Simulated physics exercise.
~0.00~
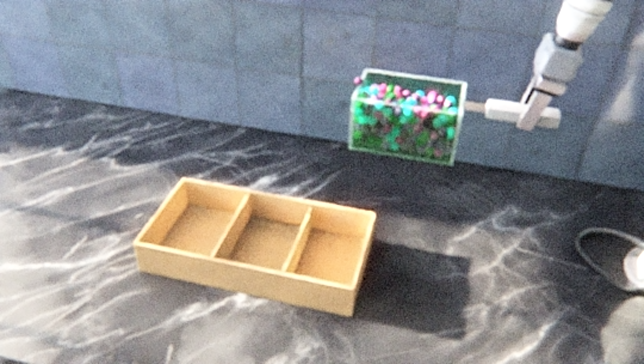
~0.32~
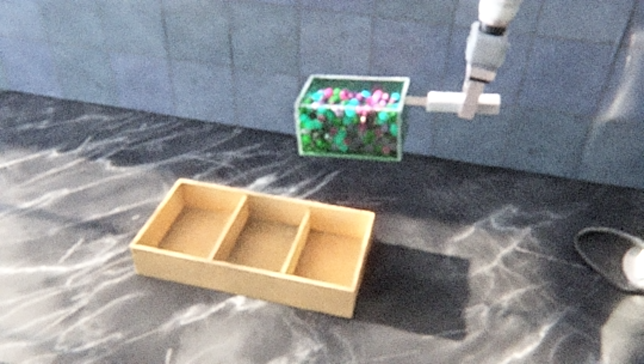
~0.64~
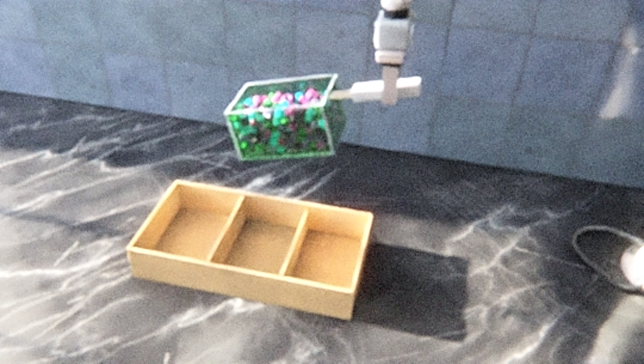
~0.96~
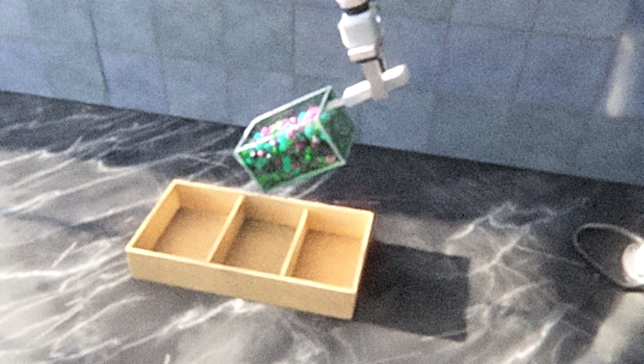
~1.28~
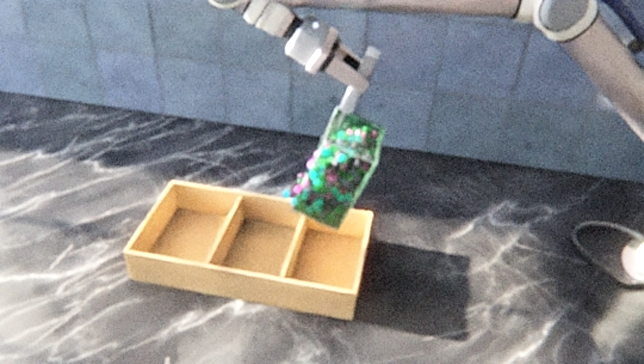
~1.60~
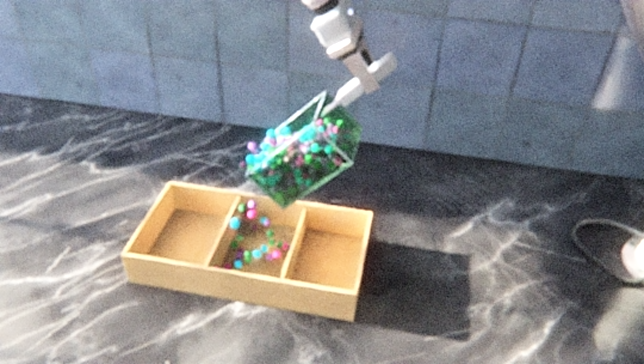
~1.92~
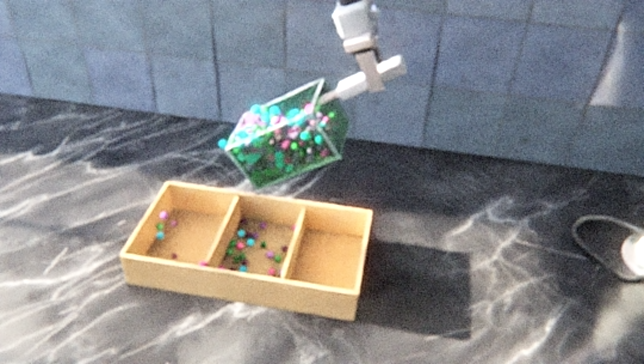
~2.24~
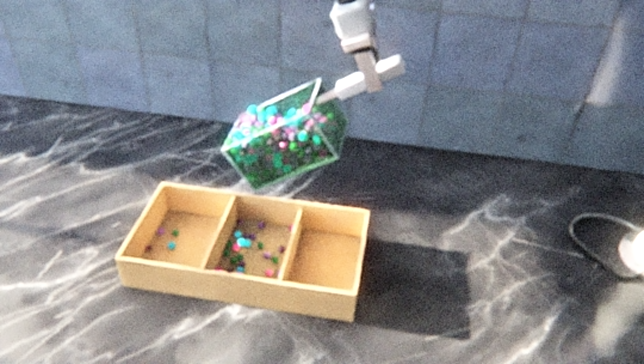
To begin with, a robot arm holds a clear box full of small green, pink, blue and purple balls above a dark marbled counter, up and to the right of a wooden tray with three compartments. The arm carries the box left, then begins tipping it as it lowers. Swinging in overhead, it tilts the box steeply above the tray's right side. It then eases the box back, and balls spill into the middle compartment, with a few reaching the left one. Finally the box hangs still, tilted and mostly full, while the right compartment stays empty.
